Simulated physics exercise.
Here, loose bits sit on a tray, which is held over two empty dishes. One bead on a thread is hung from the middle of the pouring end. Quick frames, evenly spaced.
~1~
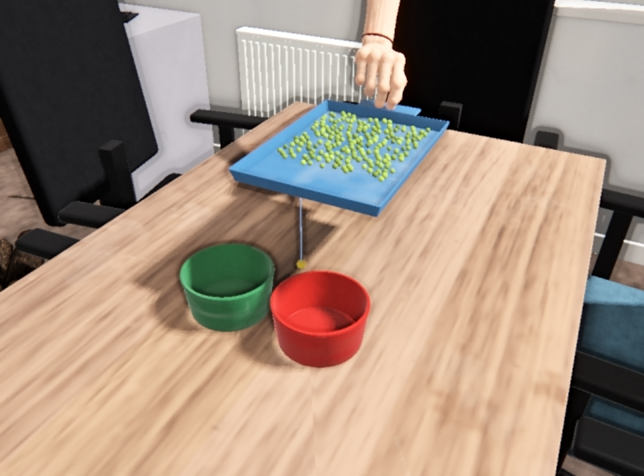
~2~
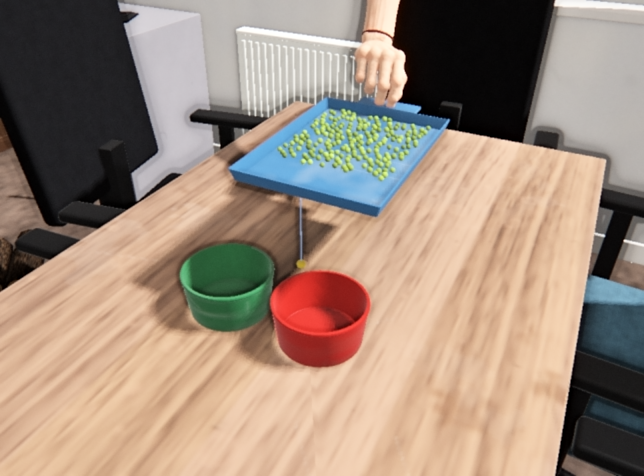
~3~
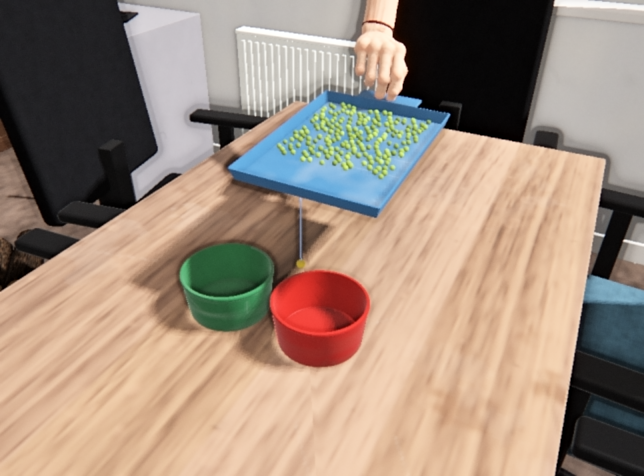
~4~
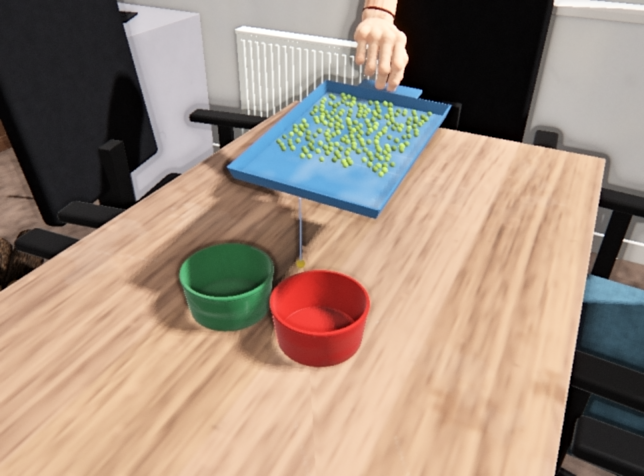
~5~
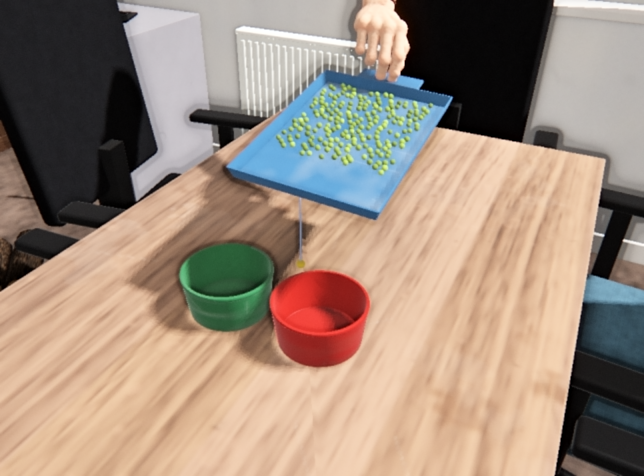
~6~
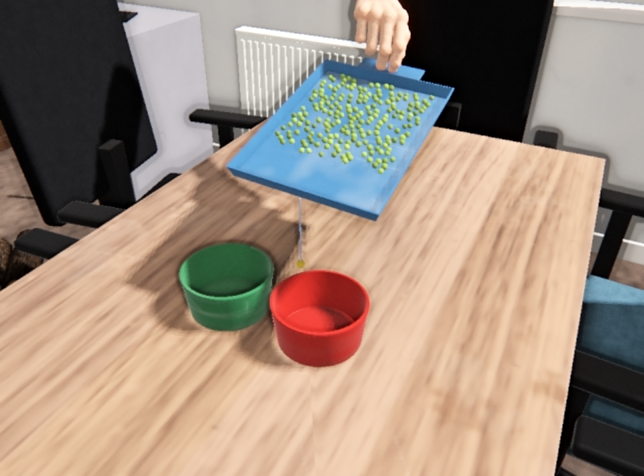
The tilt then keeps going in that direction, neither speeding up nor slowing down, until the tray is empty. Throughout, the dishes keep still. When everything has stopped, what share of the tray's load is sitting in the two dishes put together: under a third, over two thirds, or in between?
Over two thirds.
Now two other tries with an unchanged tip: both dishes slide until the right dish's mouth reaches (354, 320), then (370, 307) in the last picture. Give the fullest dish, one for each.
So at the first spot it's the one placed on the right, and at the second spot it's the one placed on the right.
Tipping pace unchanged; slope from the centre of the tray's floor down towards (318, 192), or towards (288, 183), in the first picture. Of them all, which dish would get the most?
Result 1: The right-hand one; result 2: The left-hand one.
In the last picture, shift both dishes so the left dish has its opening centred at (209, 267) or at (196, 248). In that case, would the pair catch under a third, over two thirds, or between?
The two tries give, in order: The middle third; under a third.
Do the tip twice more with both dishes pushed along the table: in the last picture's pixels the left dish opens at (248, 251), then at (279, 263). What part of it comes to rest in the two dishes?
Approximately 60 percent, followed by approximately 70 percent.
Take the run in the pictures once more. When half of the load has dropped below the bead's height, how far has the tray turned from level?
About 95 degrees.
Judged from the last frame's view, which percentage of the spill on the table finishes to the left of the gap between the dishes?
That's roughly 0 per cent of the pieces.
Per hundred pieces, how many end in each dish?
Final split: Left dish some 0 per cent, right dish some 80 per cent.
Soon after the last picture, tray tipped steeply; most on the tray; a small part in the right dish; a stray few outside both; a small part in the air.
A little later, tray tipped right over; about a quarter on the tray; about half in the right dish; a small part outside both; about a quarter in the air.
Later still, tray tipped past a quarter turn; most in the right dish; about a quarter outside both.
At rest, tray tipped past a quarter turn; most in the right dish; none in the left dish; about a quarter outside both.
